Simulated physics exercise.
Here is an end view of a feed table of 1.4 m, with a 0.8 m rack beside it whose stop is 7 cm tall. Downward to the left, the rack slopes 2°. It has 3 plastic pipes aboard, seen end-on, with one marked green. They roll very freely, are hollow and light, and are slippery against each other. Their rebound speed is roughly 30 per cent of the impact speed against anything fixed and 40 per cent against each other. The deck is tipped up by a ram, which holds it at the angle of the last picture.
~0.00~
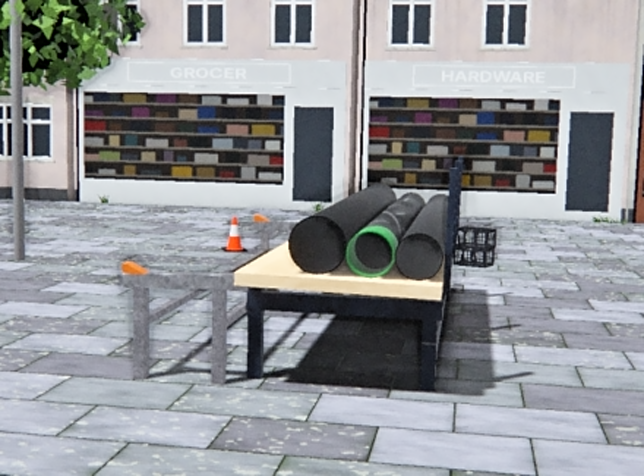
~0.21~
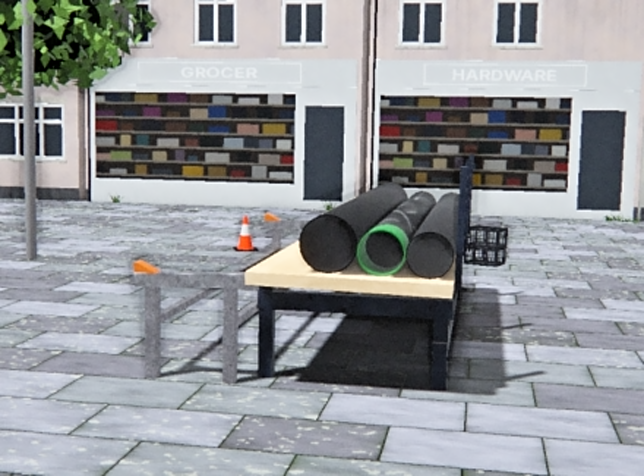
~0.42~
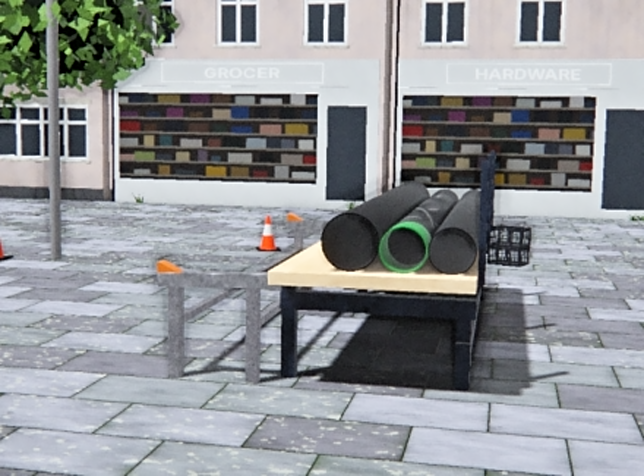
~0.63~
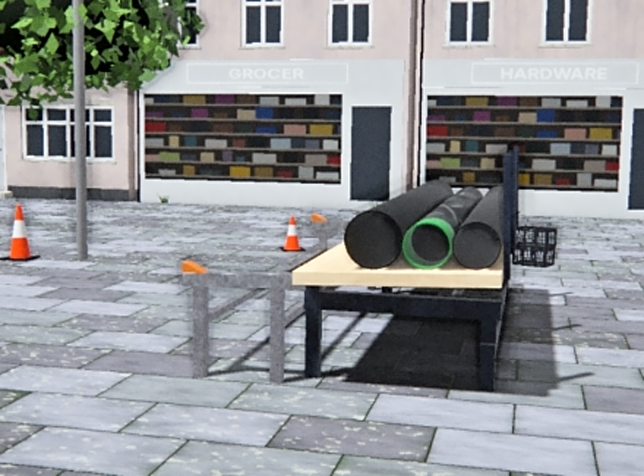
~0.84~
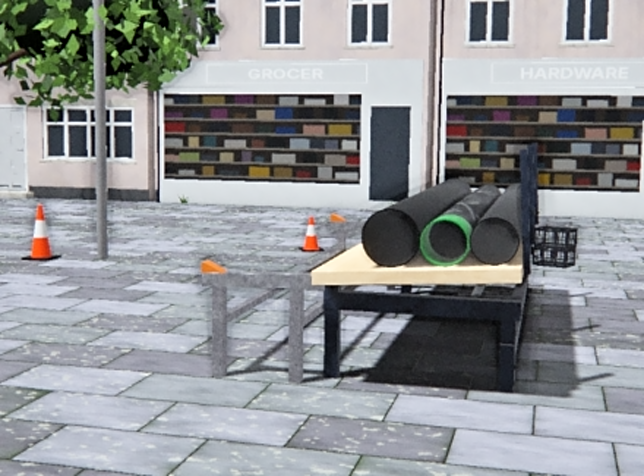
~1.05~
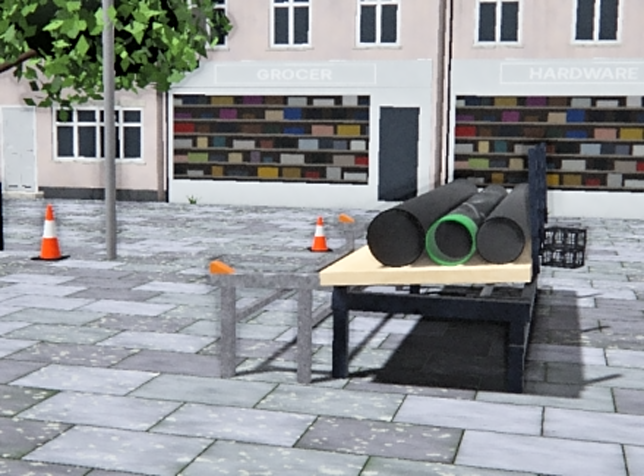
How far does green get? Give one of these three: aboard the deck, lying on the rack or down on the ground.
When everything stops, it is lying on the rack.
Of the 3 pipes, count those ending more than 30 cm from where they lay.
The answer comes to 3.
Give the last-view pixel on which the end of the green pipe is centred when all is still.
(236, 251), roughly.
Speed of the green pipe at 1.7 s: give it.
0.3 m/s, roughly.
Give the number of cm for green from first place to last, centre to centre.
The green one comes to 150.
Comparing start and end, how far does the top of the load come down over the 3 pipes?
About 10 cm.
Then, 1.7 s in, green is on the deck, 70 cm from the hinge, rolling left; 0 lost over the end.
Then, 2.4 s in, green is on the deck, 40 cm from the hinge, rolling left; 0 lost over the end.
Then, 3.2 s in, green is on the rack, 75 cm from the rack's far end, rolling left; 0 lost over the end.
In the end (7.5 s), green is on the rack, 20 cm from the rack's far end; 1 lost over the end.
